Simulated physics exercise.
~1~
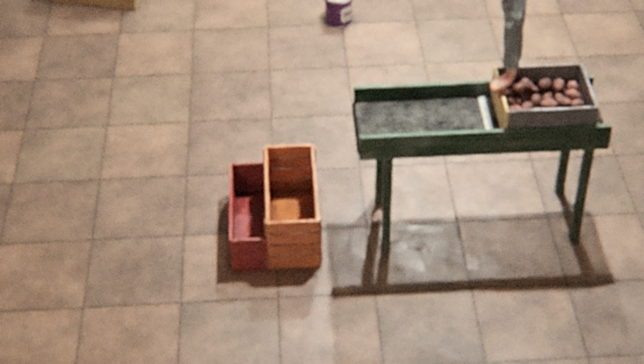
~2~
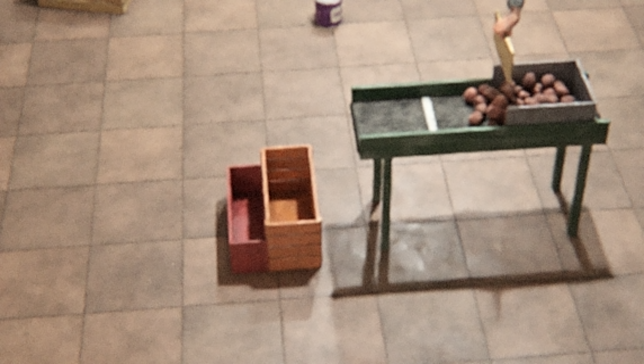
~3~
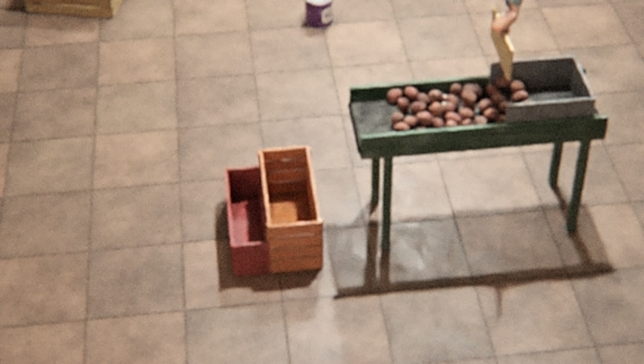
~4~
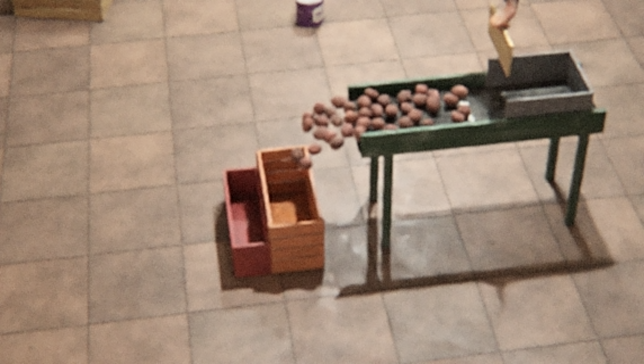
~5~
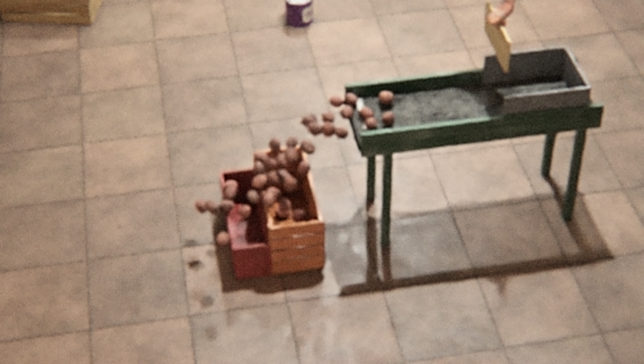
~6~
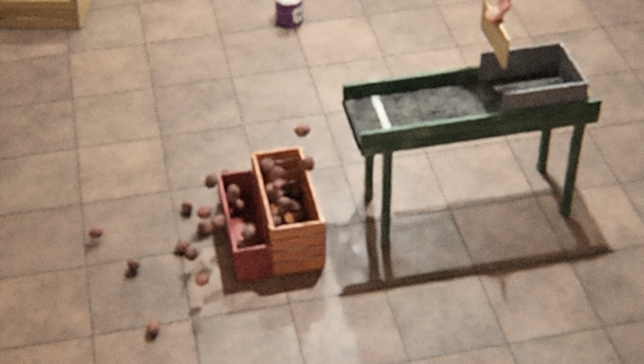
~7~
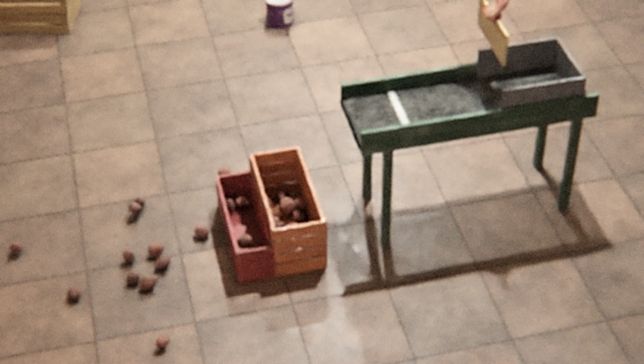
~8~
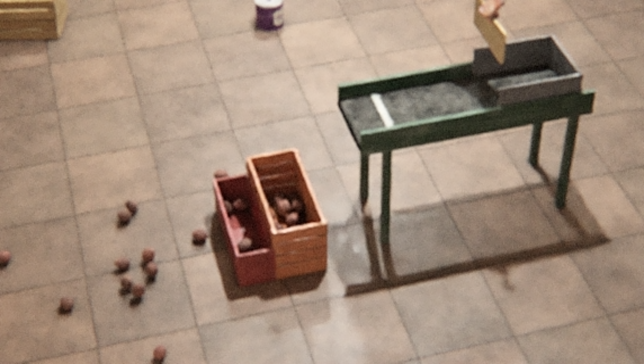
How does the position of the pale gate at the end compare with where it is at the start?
At the start the gate stands down on the belt at the left side of the grey pen, closing in the potatoes. By the end it is held up above the belt, clear of the pen's opening.
At first, a hand holds a pale gate against the open side of a grey pen full of reddish potatoes, at the right end of a green-framed belt. The hand lifts the gate, and the potatoes spread out and ride the belt to the left. They pour off the far end in a loose stream towards an orange box and a red box standing side by side on the tiled floor. Many drop into the orange box, a few land in the red one, and others fly past and scatter. Finally, the belt is empty and the strays rest on the floor to the left.
